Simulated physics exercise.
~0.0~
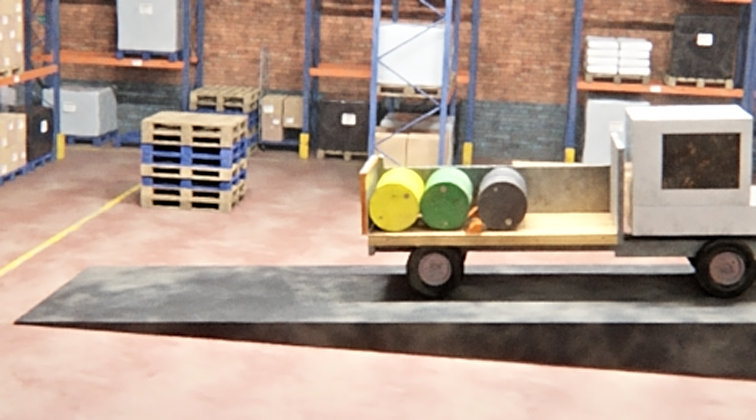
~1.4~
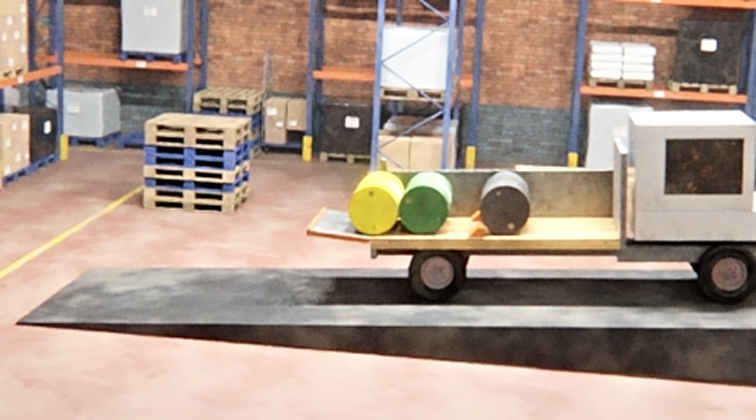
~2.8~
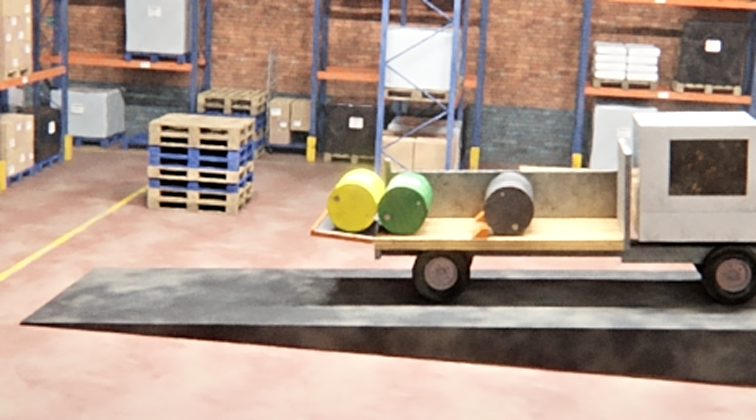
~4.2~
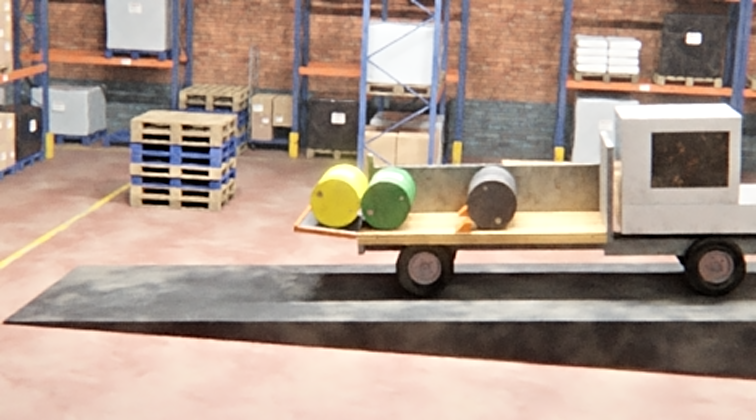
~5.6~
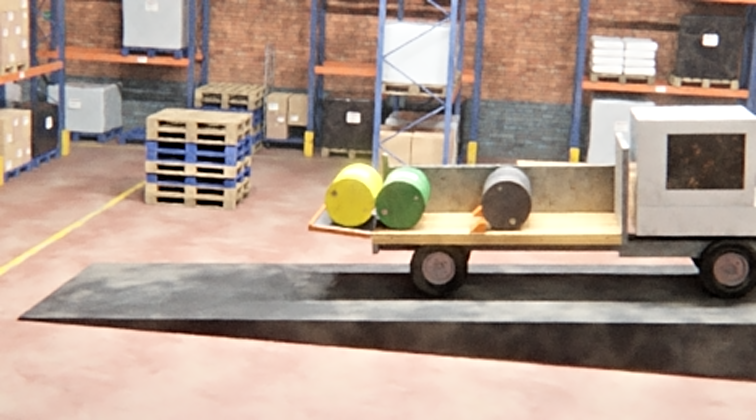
A white pick-up stands on a dark ramp in a brick-walled warehouse, seen from the side by a slightly swaying camera, with racks and stacked pallets behind. Yellow, green and dark grey drums lie in a row on its wooden bed, their round ends facing us, with a small orange chock beside the dark one. The tailgate at the left swings down and stops just short of level. The yellow and green drums roll left while the dark one stays behind the chock. Yellow comes to rest on the lowered gate, and green stops close behind it, still over the bed.
